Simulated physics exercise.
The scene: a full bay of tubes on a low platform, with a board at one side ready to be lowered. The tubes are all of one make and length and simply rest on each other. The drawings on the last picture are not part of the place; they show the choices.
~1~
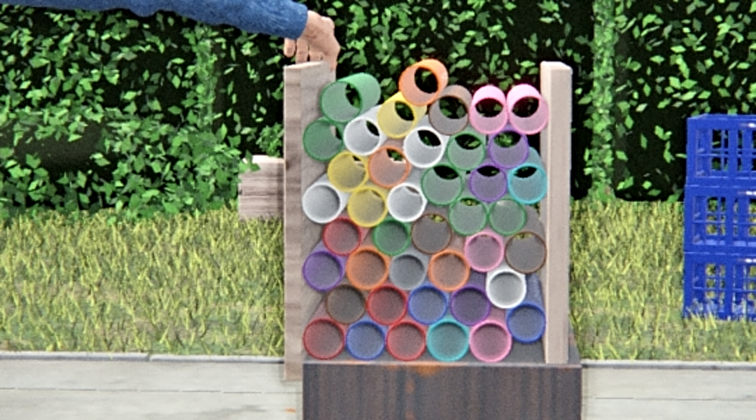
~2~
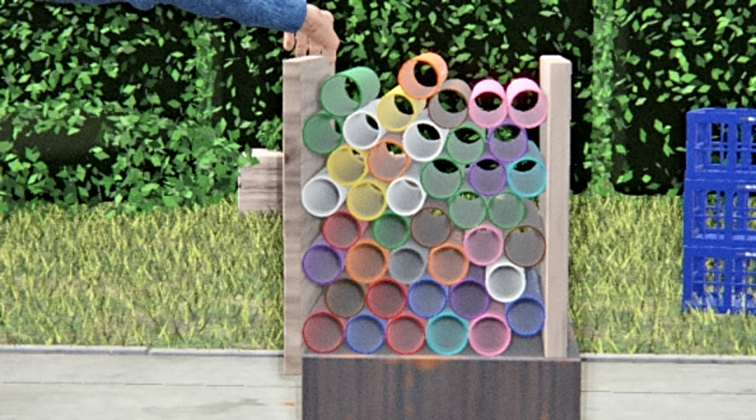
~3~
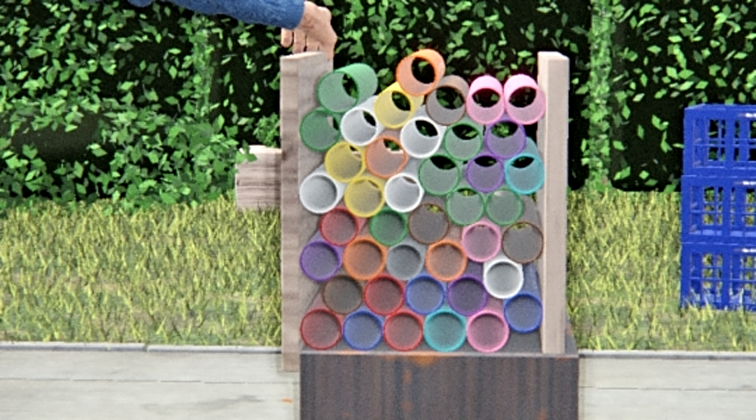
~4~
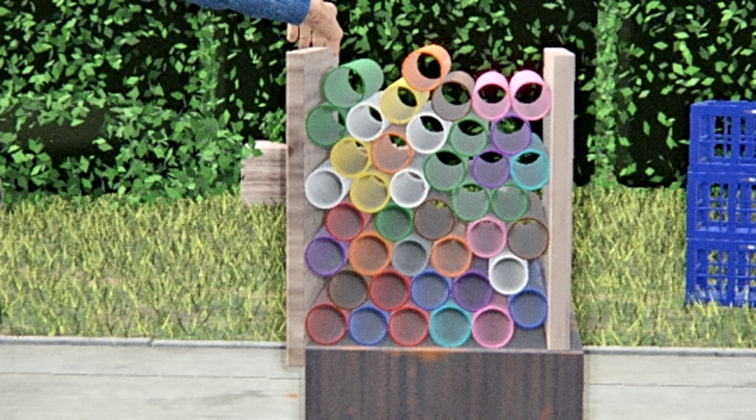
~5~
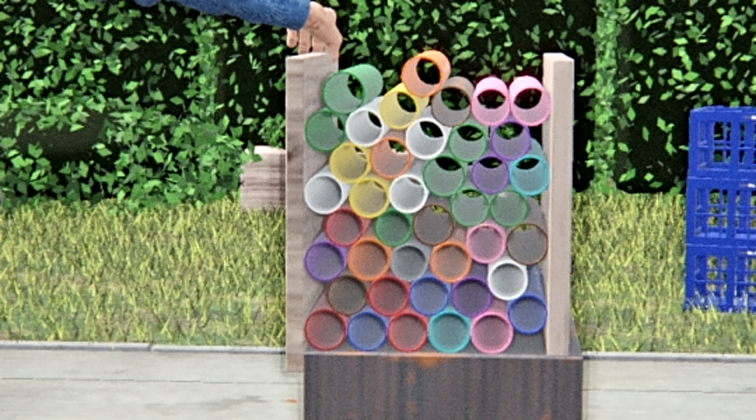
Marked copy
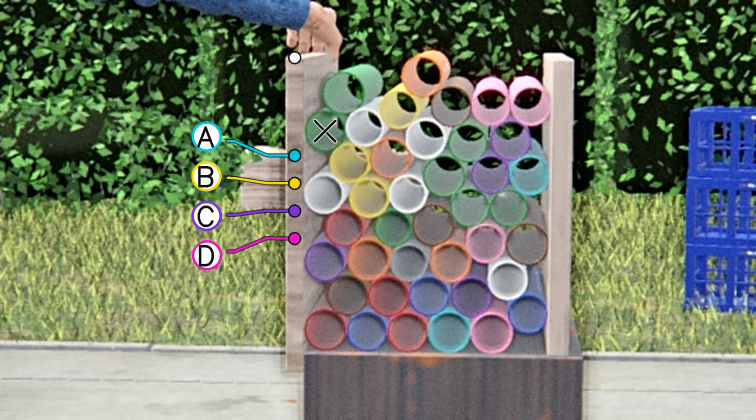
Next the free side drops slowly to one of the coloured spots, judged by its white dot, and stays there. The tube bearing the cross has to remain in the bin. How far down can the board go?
The answer is mark A.
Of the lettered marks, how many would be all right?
One of the four.
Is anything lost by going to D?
Yes.
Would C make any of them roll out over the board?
At C: Yes.
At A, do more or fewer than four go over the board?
Fewer than four.
On the marked copy, A at (295, 156); B at (295, 183); C at (295, 211); D at (295, 238); the cross at (325, 131); the white dot at (295, 58).
With A. Early on, top of the board (304, 107).
Further on, top of the board (304, 155).
At the end, top of the board (304, 155), none out over the board, the crossed one still inside.
As for the rest, B lets the crossed one out; C lets the crossed one out; D lets the crossed one out.
